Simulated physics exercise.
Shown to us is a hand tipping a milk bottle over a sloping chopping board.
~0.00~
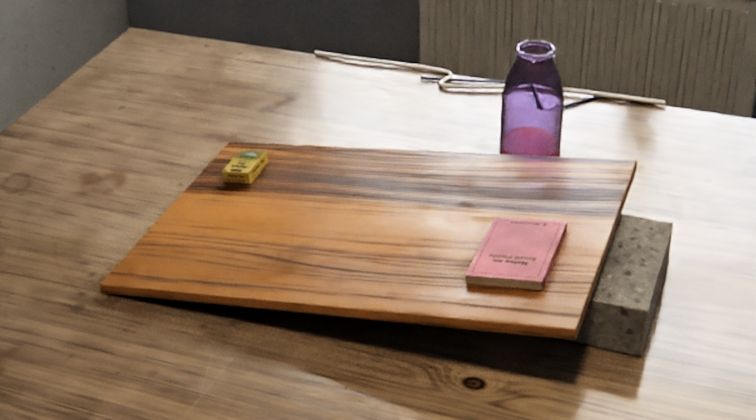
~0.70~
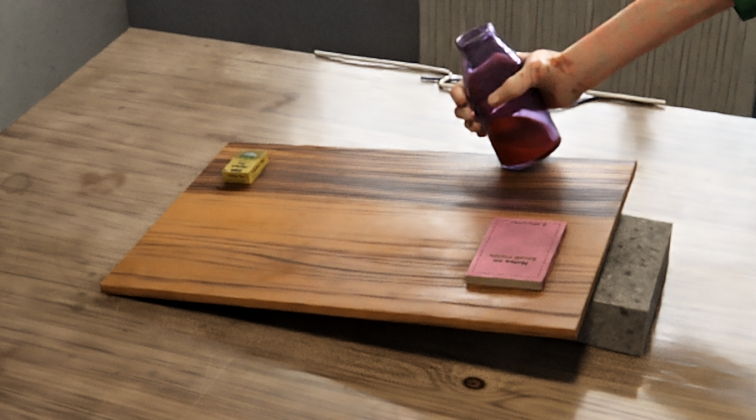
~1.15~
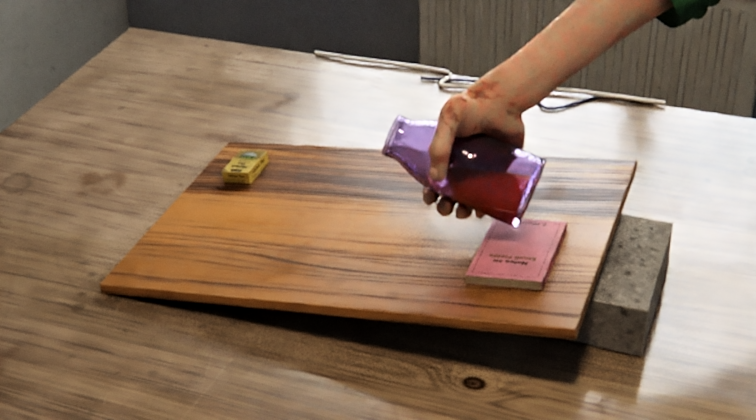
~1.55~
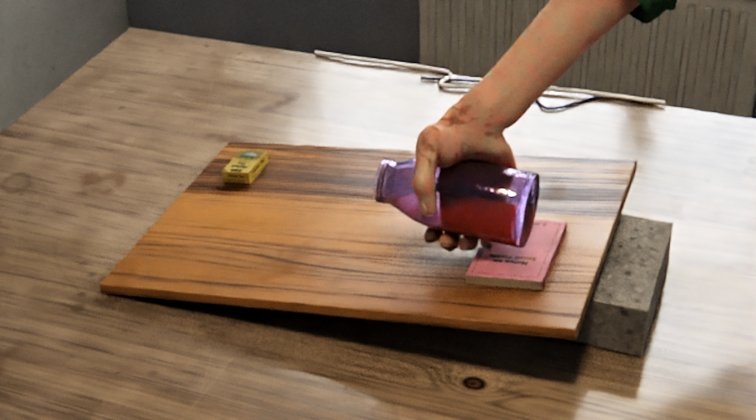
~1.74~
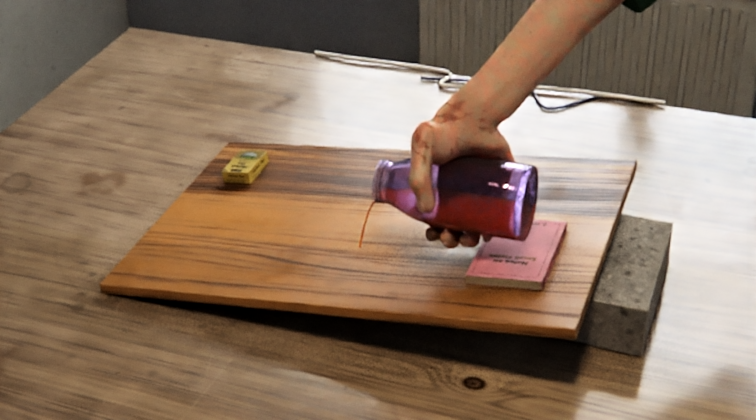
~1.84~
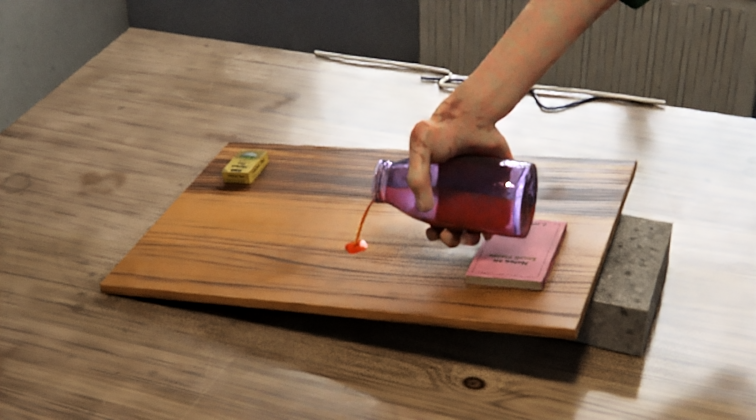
On a pale wooden table beside grey walls, seen from slightly above by a still camera, a striped wooden board slopes down to the left. A small yellow carton sits at its upper left, a pink notebook near the grey block at right, and a purple bottle behind. A hand lifts the bottle, tilts it leftward over the board, and pours a thin orange-red stream that forms a small spot.
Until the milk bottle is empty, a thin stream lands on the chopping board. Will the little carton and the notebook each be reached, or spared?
On the left the little carton: Spared, on the right the notebook: Spared.
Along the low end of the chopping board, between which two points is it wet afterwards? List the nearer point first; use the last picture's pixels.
Wet edge limits: (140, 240) near, (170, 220) far.
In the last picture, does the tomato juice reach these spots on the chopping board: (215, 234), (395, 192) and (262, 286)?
Looks like the first is covered, the second safe and the third safe.
By 2.6 s, it runs down to the left; the little carton is clear of it; the notebook is clear of it.
By 4.2 s, it runs down to the left and off the end; the little carton is clear of it; the notebook is clear of it.
By 7.9 s, it runs down to the left and off the end; the little carton is clear of it; the notebook is clear of it.
